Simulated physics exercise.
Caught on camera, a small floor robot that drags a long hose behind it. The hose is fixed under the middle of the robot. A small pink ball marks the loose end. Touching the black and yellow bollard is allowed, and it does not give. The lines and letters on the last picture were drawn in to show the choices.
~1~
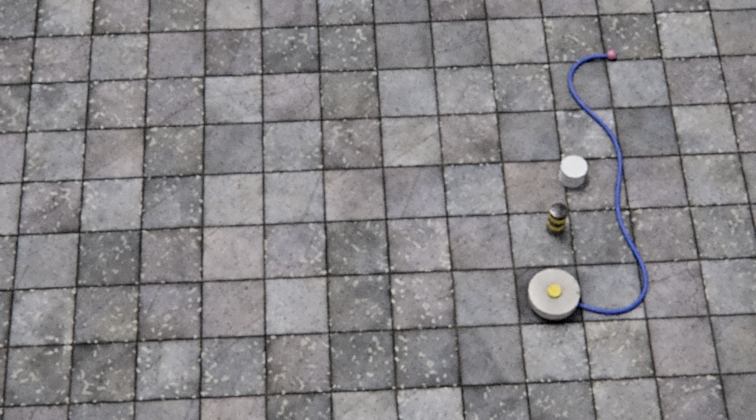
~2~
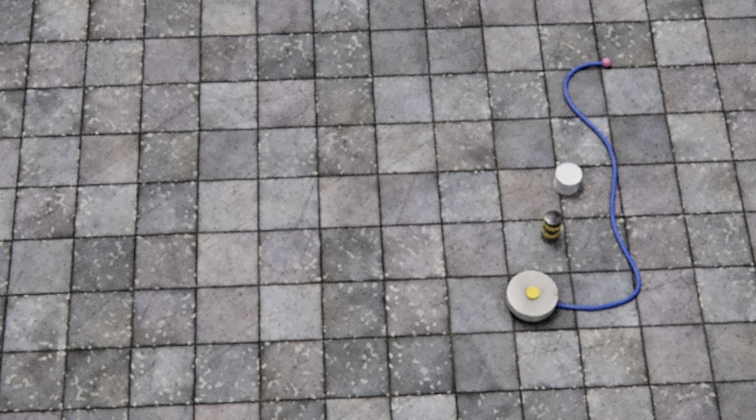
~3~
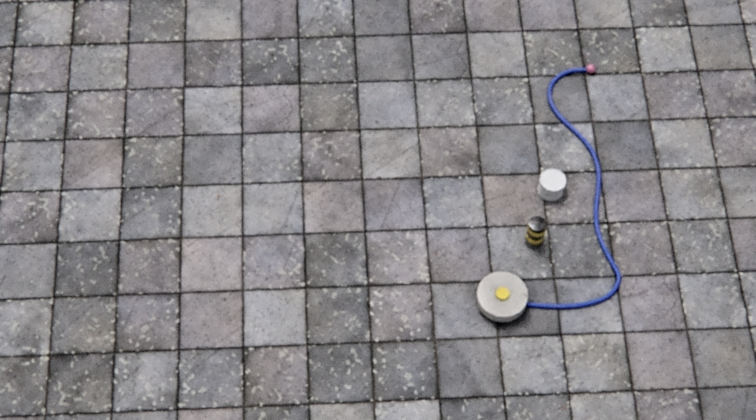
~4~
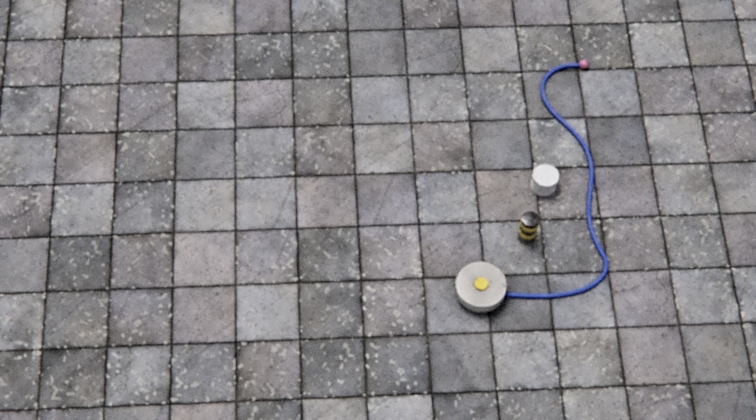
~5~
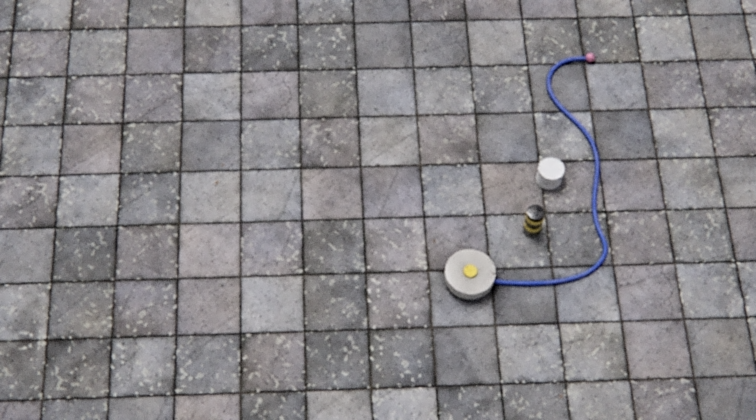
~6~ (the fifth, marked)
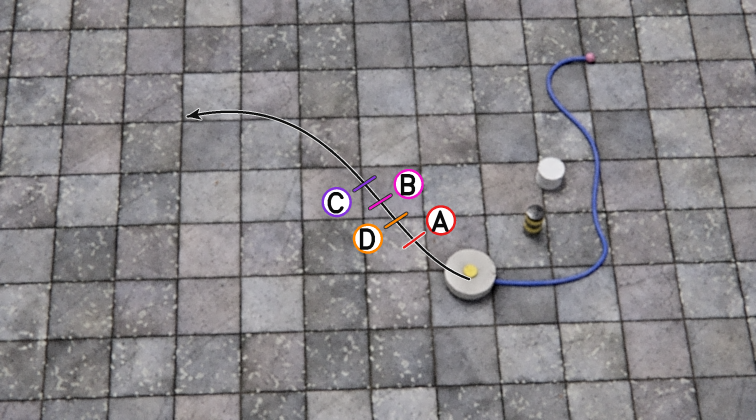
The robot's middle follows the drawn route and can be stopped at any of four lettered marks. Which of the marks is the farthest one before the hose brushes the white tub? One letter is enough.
All is well up to B.
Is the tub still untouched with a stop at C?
No.
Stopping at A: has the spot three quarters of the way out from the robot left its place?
No.
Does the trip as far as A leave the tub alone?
Yes.
On the copy, A at (414, 240); B at (380, 202); C at (365, 184); D at (396, 220); the route from (469, 279) via (342, 160) to (188, 117).
On B. First, robot (433, 253), middle of the hose (594, 194), free end (590, 58).
Then, robot (403, 223), middle of the hose (593, 194), free end (590, 58).
Finally, robot (381, 198), middle of the hose (564, 197), free end (590, 58); only the bollard has been touched, if anything.
By contrast, A is safe but short; C brings the hose against the tub; D is safe but short.
